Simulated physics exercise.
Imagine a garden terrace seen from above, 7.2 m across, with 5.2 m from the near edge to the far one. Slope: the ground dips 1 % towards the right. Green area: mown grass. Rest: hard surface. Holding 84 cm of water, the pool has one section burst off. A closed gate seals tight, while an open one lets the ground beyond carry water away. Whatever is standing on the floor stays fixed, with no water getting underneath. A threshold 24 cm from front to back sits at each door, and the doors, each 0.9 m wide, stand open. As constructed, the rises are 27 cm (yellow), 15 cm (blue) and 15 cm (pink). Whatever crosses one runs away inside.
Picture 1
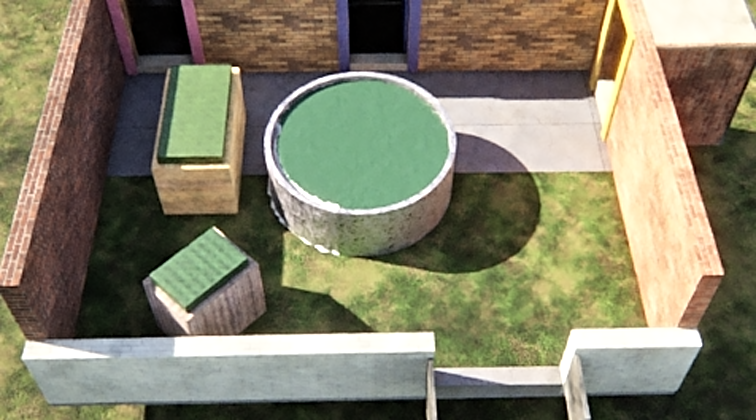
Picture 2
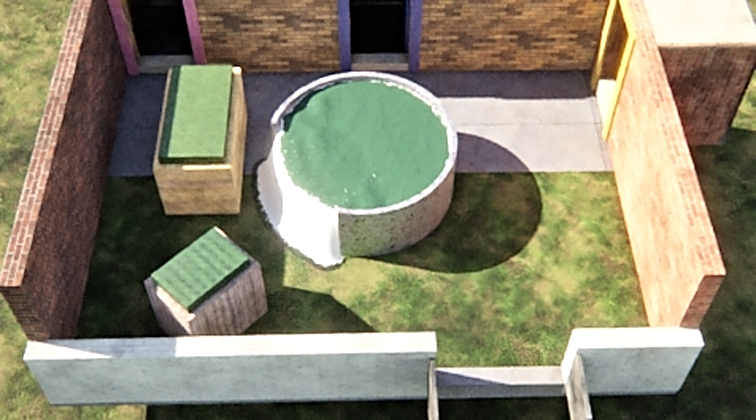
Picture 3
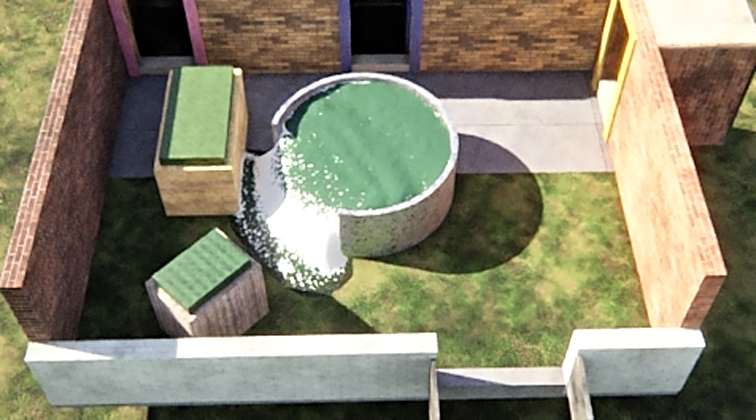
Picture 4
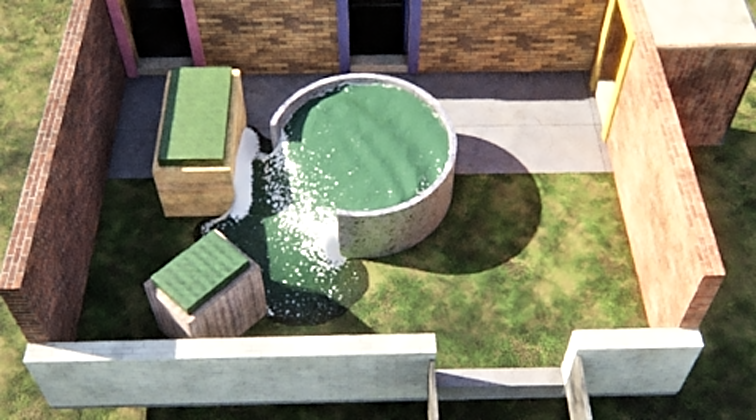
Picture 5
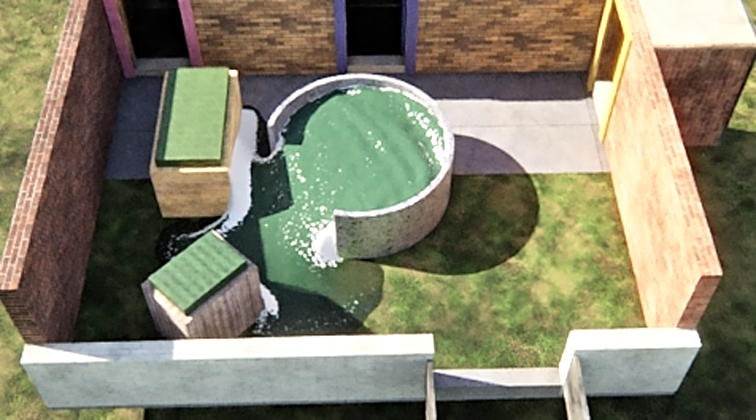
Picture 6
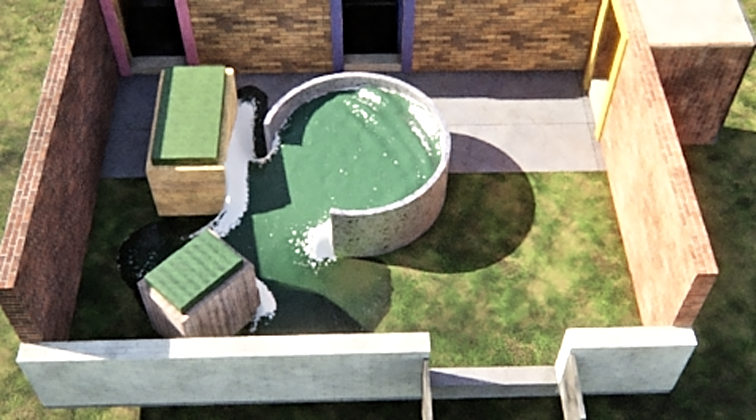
Round stone pool breaking open at its lower left side, green water pouring out and spreading around two grass-topped blocks.
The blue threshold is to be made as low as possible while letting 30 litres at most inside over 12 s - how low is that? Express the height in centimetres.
It comes to about 7 cm.
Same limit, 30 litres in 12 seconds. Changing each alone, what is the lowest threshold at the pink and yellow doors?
You'd want about 16 centimetres at pink and about 13.5 centimetres at yellow.
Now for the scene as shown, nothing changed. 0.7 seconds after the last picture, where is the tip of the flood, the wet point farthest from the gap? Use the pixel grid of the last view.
Roughly at (63, 375) in the last view.
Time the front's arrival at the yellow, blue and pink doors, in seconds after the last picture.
Arrival times - yellow 2.6 seconds, blue 0.7 seconds, pink 0.8 seconds.
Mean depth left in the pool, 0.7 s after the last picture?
Mean depth: Approx. 46 cm.
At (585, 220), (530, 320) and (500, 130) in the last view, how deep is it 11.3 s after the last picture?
Around 13 cm, 14 cm and 9 cm.
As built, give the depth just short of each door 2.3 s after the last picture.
In cm - yellow: 0, blue: 8, pink: 4.
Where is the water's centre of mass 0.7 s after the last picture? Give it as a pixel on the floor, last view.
Around (302, 215).
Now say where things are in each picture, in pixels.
In the first frame, the pool at (360, 143) is whole and still, 84 cm deep; the blue door at (379, 22) is dry.
In the second frame, water pours out at (286, 205) and has run 0.3 m, to (258, 167); about 9 cm deep outside, 84 cm at the back.
In the third frame, the gap is at (287, 208), the front 0.7 m out at (311, 291); the back of the pool holds 84 cm.
In the fourth frame, the gap is at (286, 211), the front 1.2 m out at (276, 317); the back of the pool holds 84 cm.
In the fifth frame, the gap is at (283, 212), the front 1.7 m out at a hidden place; the back of the pool holds 82 cm.
In the sixth frame, water pours out at (279, 211) and has run 2.1 m, to (125, 268); about 9 cm deep outside, 72 cm at the back; the blue door at (373, 22), 3.1 m from the gap, is still 1.8 m from the nearest water.
Then, 0.7 s after the last picture water covers 35 % of the floor, deepest (60 cm) near (234, 285); it has not reached the blue door.
Then, 2.3 s after the last picture water covers 75 % of the floor, deepest (43 cm) near (169, 360); 8 cm at the blue door, 0 litres in over its 15 cm threshold.
Then, 11.3 s after the last picture water covers 95 % of the floor, deepest (17 cm) near (628, 313); 13 cm at the blue door, 0 litres in over its 15 cm threshold.
At the blue door as built, the water peaked near 14 cm, 6.7 s after the last picture.
Run again over the same 12 s with other heights there, 44 litres in over 6 cm, 21 litres over 8 cm. The limit of 30 litres is kept from about 7 cm up.
